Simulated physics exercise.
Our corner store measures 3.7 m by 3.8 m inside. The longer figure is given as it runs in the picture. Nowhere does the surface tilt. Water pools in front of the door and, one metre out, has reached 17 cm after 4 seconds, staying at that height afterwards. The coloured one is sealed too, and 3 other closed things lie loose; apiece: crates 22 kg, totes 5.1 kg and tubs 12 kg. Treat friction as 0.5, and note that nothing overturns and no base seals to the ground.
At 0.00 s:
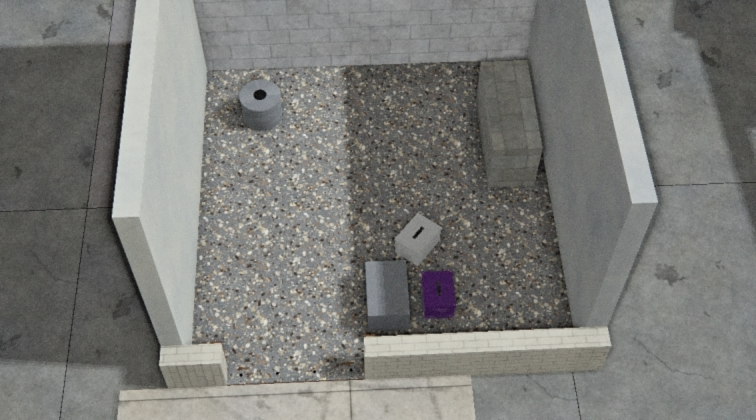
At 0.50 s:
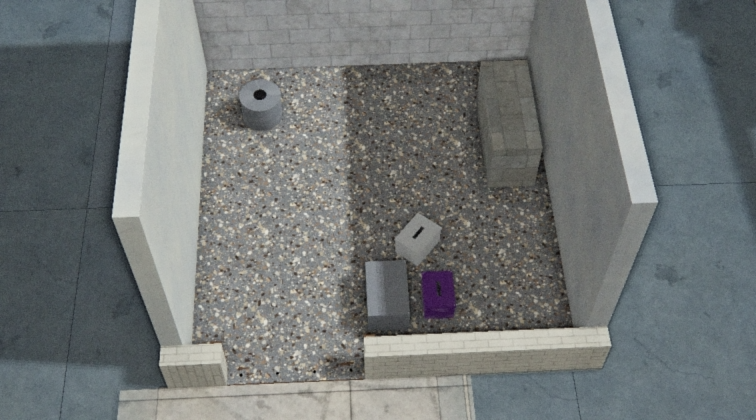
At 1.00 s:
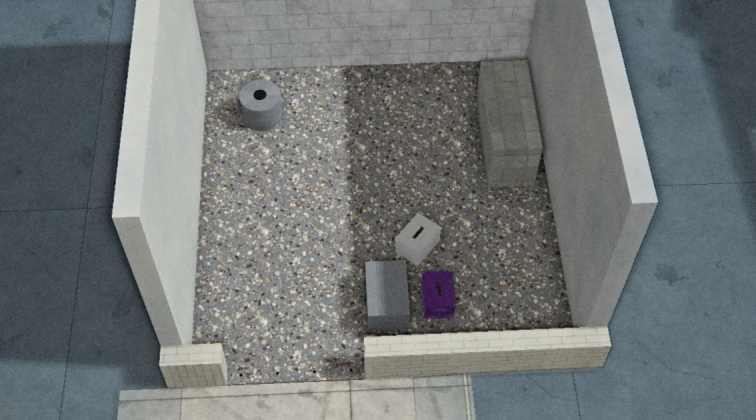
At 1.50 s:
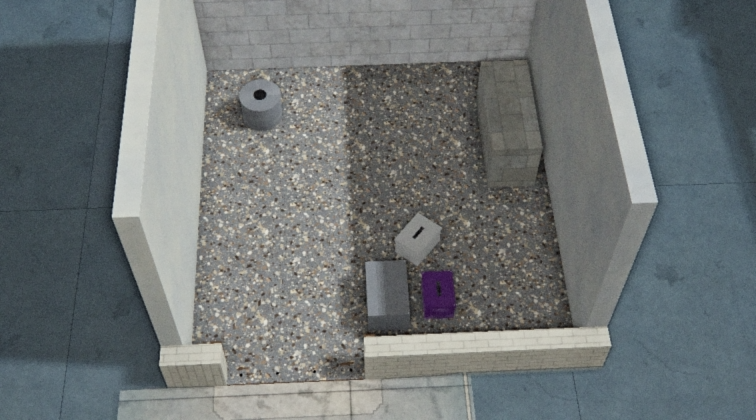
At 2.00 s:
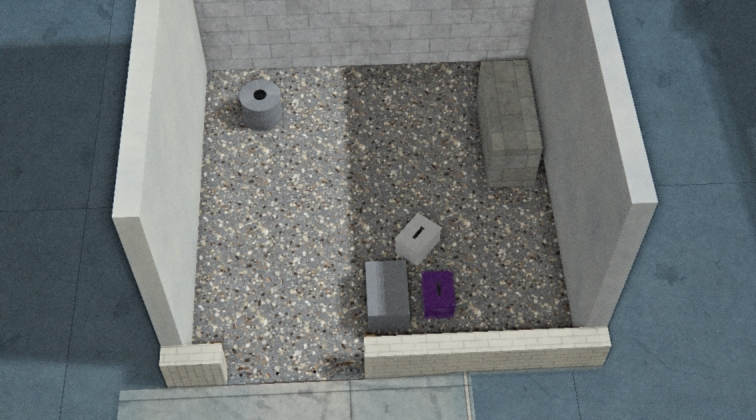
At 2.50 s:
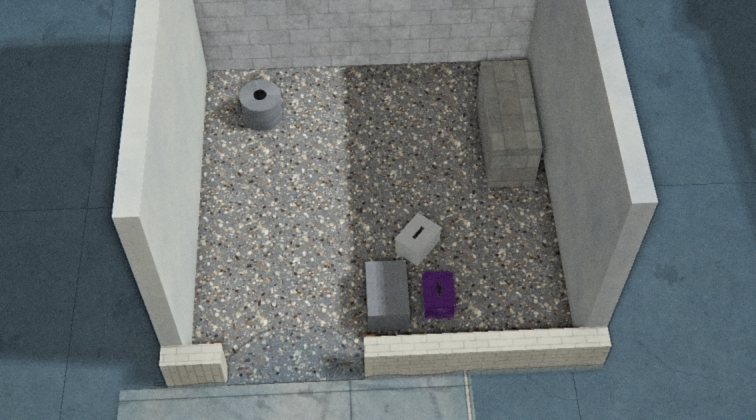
The footage shows a roofless store room with a speckled floor, a purple tote and several grey objects, all staying still. The paving outside turns bluish, then a thin patch of water appears just inside the doorway at the front.
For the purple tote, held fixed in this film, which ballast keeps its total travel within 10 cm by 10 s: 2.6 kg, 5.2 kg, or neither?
Looks to me like the light option works.
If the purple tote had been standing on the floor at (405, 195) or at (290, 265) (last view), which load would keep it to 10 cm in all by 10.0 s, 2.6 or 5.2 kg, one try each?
First try the heavier suffices, second try none suffices.
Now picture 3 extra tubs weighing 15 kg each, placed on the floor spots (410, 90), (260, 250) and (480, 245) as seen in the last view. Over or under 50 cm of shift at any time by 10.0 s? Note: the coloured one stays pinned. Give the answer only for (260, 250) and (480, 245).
In that order: Over, less.
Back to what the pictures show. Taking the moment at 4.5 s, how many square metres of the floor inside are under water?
I'd estimate close to 5.0 m2.
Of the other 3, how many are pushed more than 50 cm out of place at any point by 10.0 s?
Count: 1.
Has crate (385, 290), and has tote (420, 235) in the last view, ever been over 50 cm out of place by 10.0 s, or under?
So that's not as far for the first and not as far for the second.
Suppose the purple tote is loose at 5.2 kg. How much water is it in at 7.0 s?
0 cm, roughly.
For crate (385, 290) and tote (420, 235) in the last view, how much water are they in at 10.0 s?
I'd estimate 4 cm for the first and 2 cm for the second.
After 3.5 s the purple tote would be 0 cm from its start with 2.6 kg and 0 cm from its start with 5.2 kg; 0 cm of water round it then.
After 4.5 s the purple tote would be 0 cm from its start with 2.6 kg and 0 cm from its start with 5.2 kg; 0 cm of water round it then.
After 7.0 s the purple tote would be 0 cm from its start with 2.6 kg and 0 cm from its start with 5.2 kg; 0 cm of water round it then.
After 10.0 s the purple tote would be 0 cm from its start with 2.6 kg and 0 cm from its start with 5.2 kg; 0 cm of water round it then.
